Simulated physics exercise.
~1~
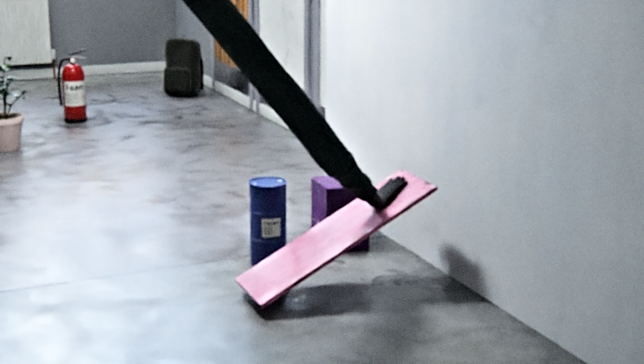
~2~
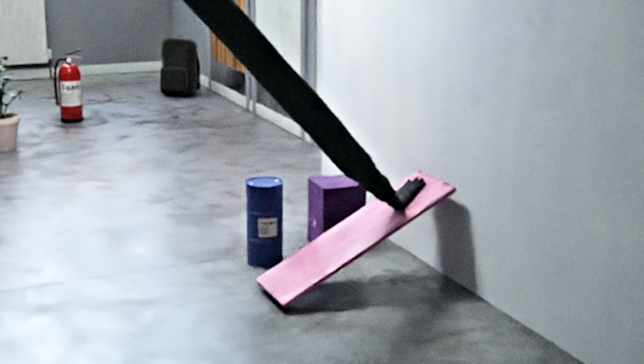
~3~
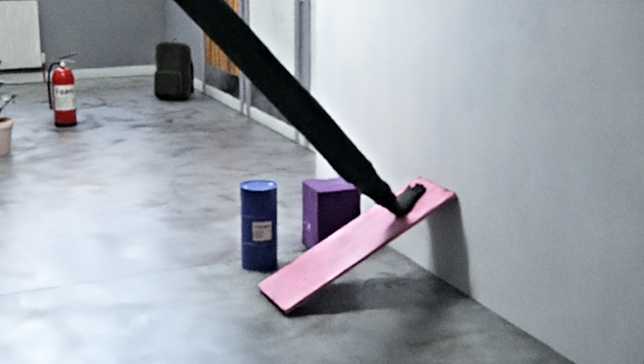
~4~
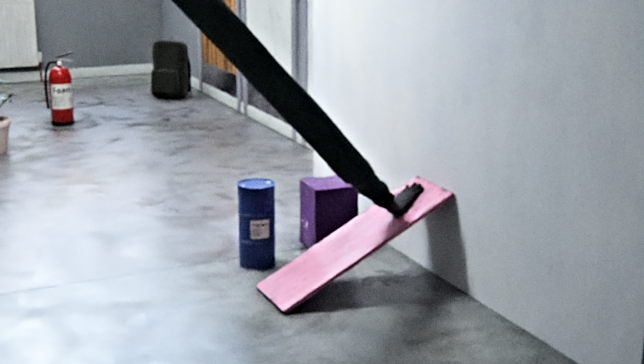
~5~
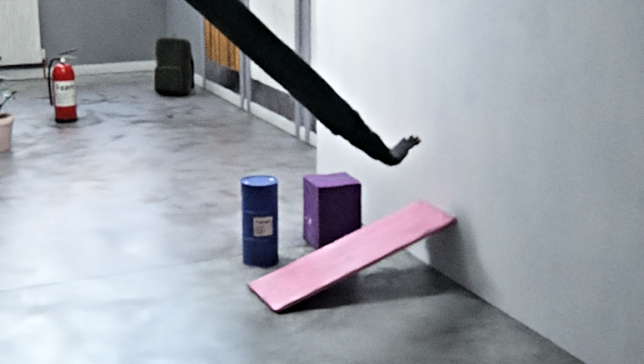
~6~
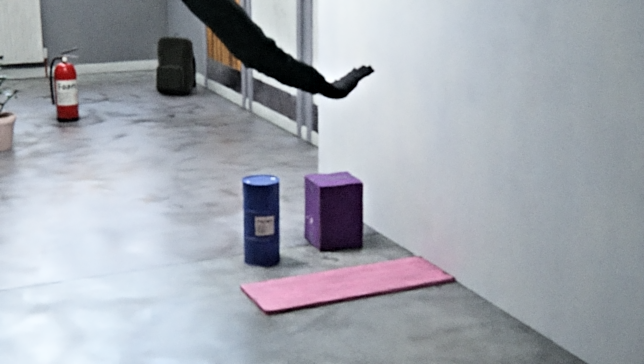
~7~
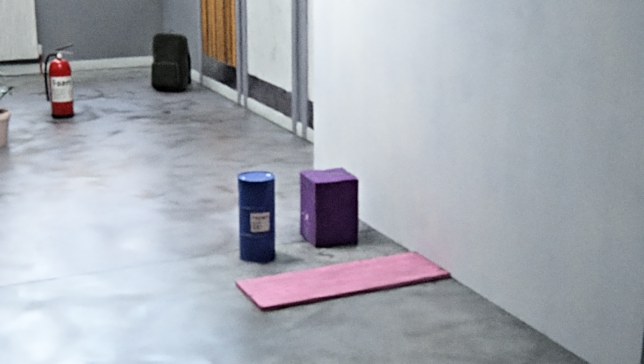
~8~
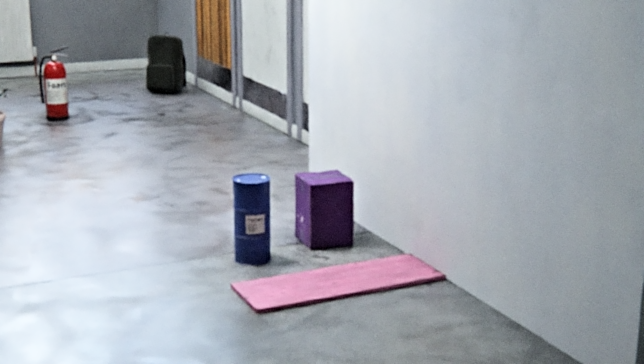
The video shows a hand holding a pink board tilted against a wall beside a blue canister and a purple box, then letting go and drawing back. The board slips down and ends lying flat on the floor, while the canister and box stay in place.
